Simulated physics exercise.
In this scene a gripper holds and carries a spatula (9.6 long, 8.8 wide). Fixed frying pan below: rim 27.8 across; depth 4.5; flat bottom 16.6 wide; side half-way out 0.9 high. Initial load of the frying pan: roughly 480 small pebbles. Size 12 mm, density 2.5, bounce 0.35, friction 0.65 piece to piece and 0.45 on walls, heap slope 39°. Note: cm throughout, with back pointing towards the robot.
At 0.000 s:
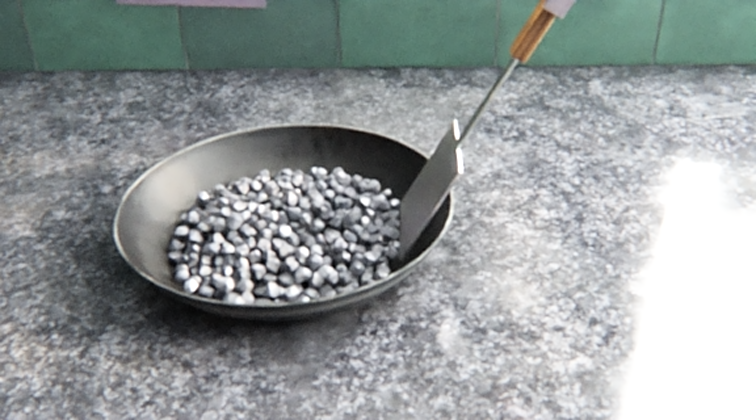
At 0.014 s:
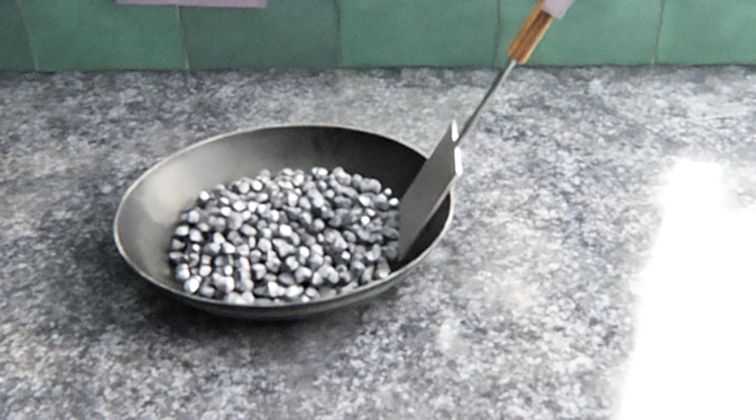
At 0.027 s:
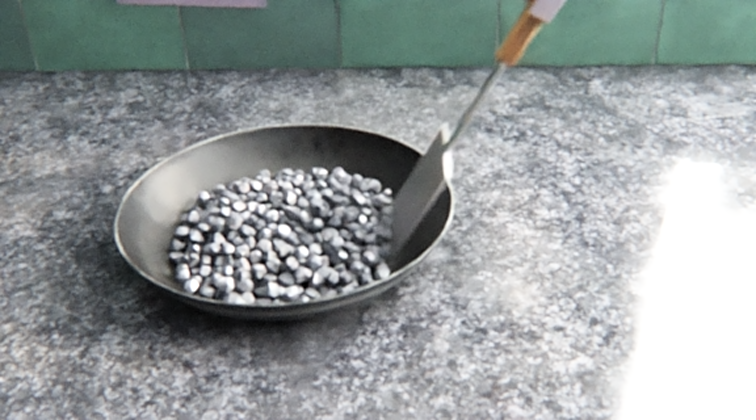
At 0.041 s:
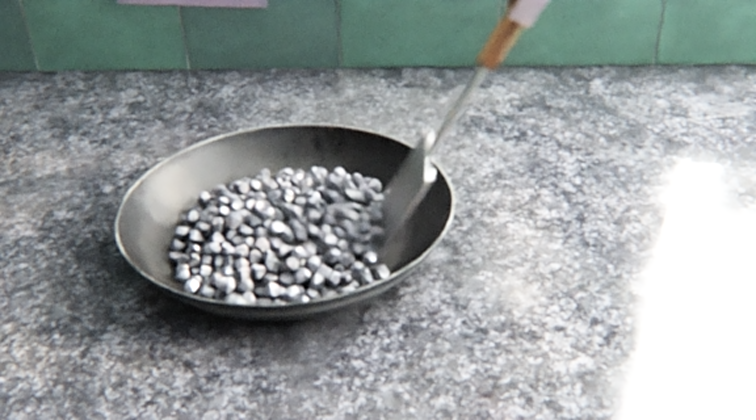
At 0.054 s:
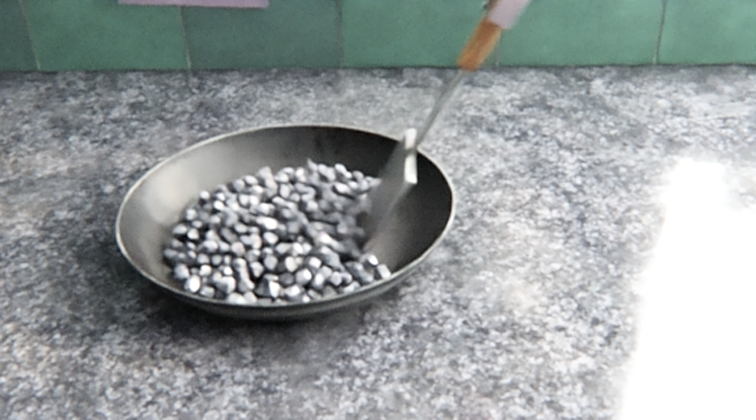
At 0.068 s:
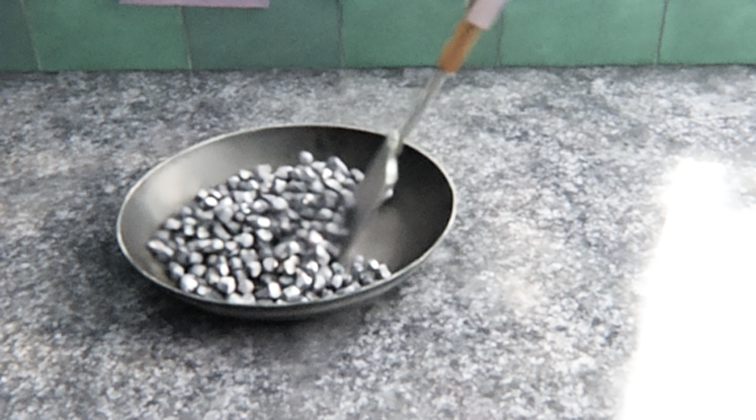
A spatula pushes small gray pebbles leftward inside a dark frying pan on a speckled counter.
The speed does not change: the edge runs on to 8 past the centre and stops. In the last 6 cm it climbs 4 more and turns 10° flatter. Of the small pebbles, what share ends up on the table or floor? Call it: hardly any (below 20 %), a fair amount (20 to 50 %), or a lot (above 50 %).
A fair amount.
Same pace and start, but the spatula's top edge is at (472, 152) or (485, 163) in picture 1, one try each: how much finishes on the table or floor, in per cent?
Close to 20 and 25 percent respectively.
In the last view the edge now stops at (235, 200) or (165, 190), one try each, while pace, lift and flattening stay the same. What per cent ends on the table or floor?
About 10 and 35 per cent.
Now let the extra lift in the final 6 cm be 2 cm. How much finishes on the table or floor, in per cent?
Roughly 25 percent of it.
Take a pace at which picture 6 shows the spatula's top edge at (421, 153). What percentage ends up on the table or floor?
Near 10 in a hundred.
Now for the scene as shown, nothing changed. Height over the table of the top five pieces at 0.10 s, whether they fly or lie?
About 6 cm.
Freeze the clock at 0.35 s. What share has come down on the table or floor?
That would be near 20 per cent, give or take.
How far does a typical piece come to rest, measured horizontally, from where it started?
Level distance of around 7 cm.
After 0.10 s, sloping 61°, highest piece 7 above the table; 477 in the frying pan.
After 0.14 s, sloping 58°, highest piece 8 above the table; 476 in the frying pan, 1 on the blade or in flight.
After 0.35 s, sloping 51°, highest piece 10 above the table; 338 in the frying pan, 100 on the table or floor, 39 on the blade or in flight.
After 1.40 s, sloping 51°, highest piece 5 above the table; 338 in the frying pan, 139 on the table or floor.
At rest, 338 in the frying pan, 139 on the table or floor. That is 29 % on the table or floor.
